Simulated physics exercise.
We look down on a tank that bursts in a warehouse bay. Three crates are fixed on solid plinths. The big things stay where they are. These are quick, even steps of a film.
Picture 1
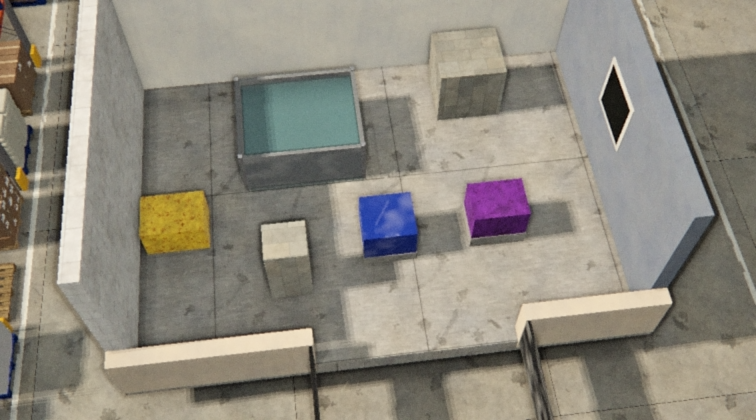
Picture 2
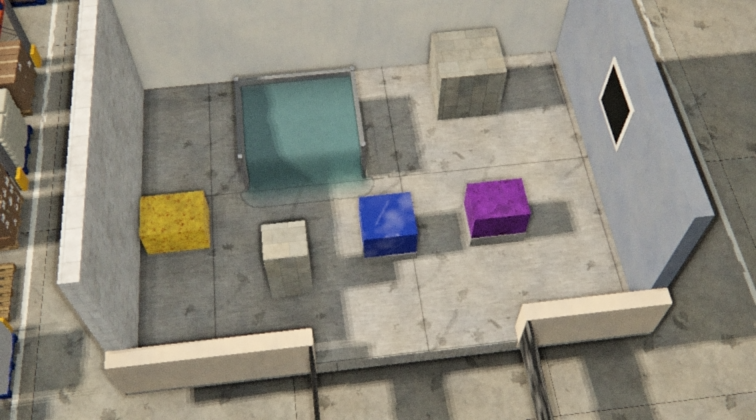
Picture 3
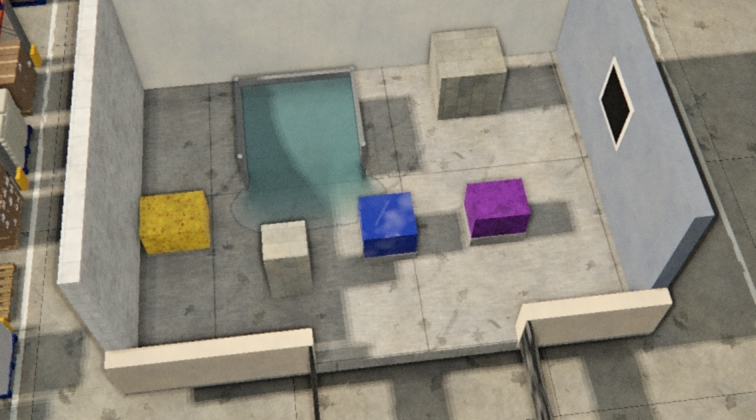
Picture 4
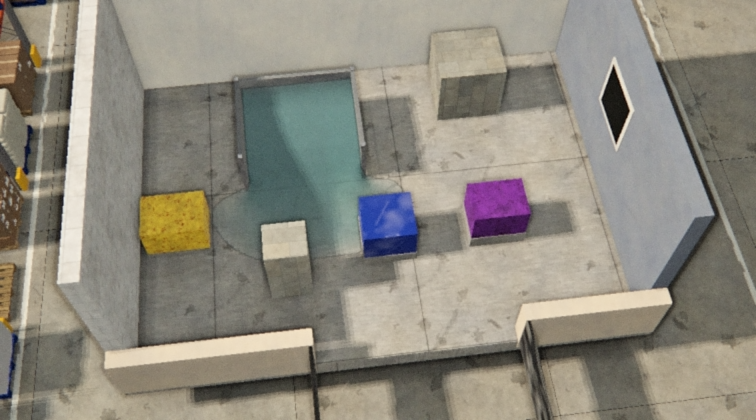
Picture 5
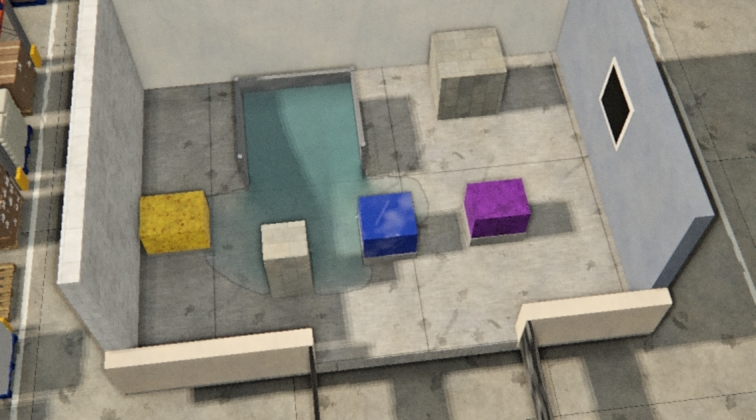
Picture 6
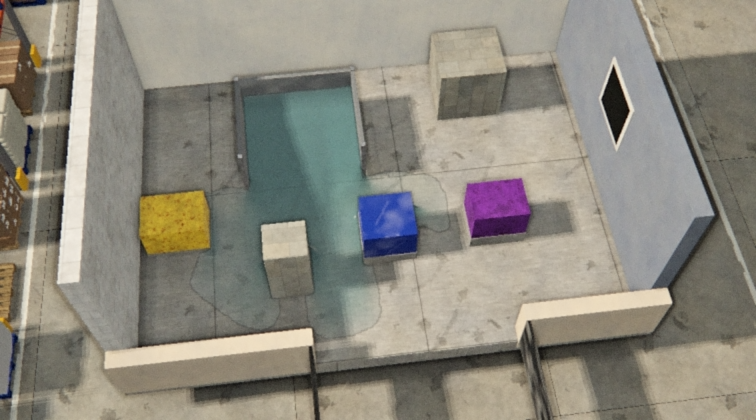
A tank of teal water in a walled bay lost its front side, and the water poured out across the floor, spreading around the pale block and the blue one while every block stayed put.
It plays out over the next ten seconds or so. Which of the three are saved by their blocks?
The blue crate is soaked; the purple crate keeps dry; the yellow crate is soaked.
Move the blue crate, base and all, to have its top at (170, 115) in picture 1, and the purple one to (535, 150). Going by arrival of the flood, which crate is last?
The purple-painted one.
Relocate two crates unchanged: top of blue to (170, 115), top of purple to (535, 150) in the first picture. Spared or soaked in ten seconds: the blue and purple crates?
In short: Blue crate is safe, purple crate keeps dry.
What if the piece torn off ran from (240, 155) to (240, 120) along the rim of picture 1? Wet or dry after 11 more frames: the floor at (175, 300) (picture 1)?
At that place: Awash.
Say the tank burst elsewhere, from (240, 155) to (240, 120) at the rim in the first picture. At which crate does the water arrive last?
Last comes the crate marked purple.
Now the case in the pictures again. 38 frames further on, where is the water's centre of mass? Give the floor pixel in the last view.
At about (322, 215).
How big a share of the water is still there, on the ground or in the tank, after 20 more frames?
I make it 74 per cent.
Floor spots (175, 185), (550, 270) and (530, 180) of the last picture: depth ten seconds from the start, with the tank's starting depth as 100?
In that order: 4, 6 and 6 per cent.
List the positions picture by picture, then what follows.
The first picture shows the tank at (299, 115) is whole and still.
In the second picture, water pours out at (304, 170) and has run to (370, 180).
In the third picture, water pours out at (305, 173) and has run to a hidden place.
In the fourth picture, the front is at a hidden place, out from the gap at (305, 174).
In the fifth picture, water pours out at (305, 175) and has run to (360, 283).
In the sixth picture, water pours out at (305, 175) and has run to a hidden place.
A moment on, water covers 35 % of the floor; the blue crate water round its plinth, the purple crate water round its plinth, the yellow crate water round its plinth.
Next, water covers 50 % of the floor; the blue crate water round its plinth, the purple crate water round its plinth, the yellow crate water round its plinth.
Then, water covers 60 % of the floor; the blue crate water round its plinth, the purple crate water round its plinth, the yellow crate water round its plinth.
Later, water covers 80 % of the floor; the blue crate water round its plinth, the purple crate water round its plinth, the yellow crate water round its plinth.
In the end, water covers 95 % of the floor; the blue crate was topped, the purple crate stayed above the water, the yellow crate was topped.
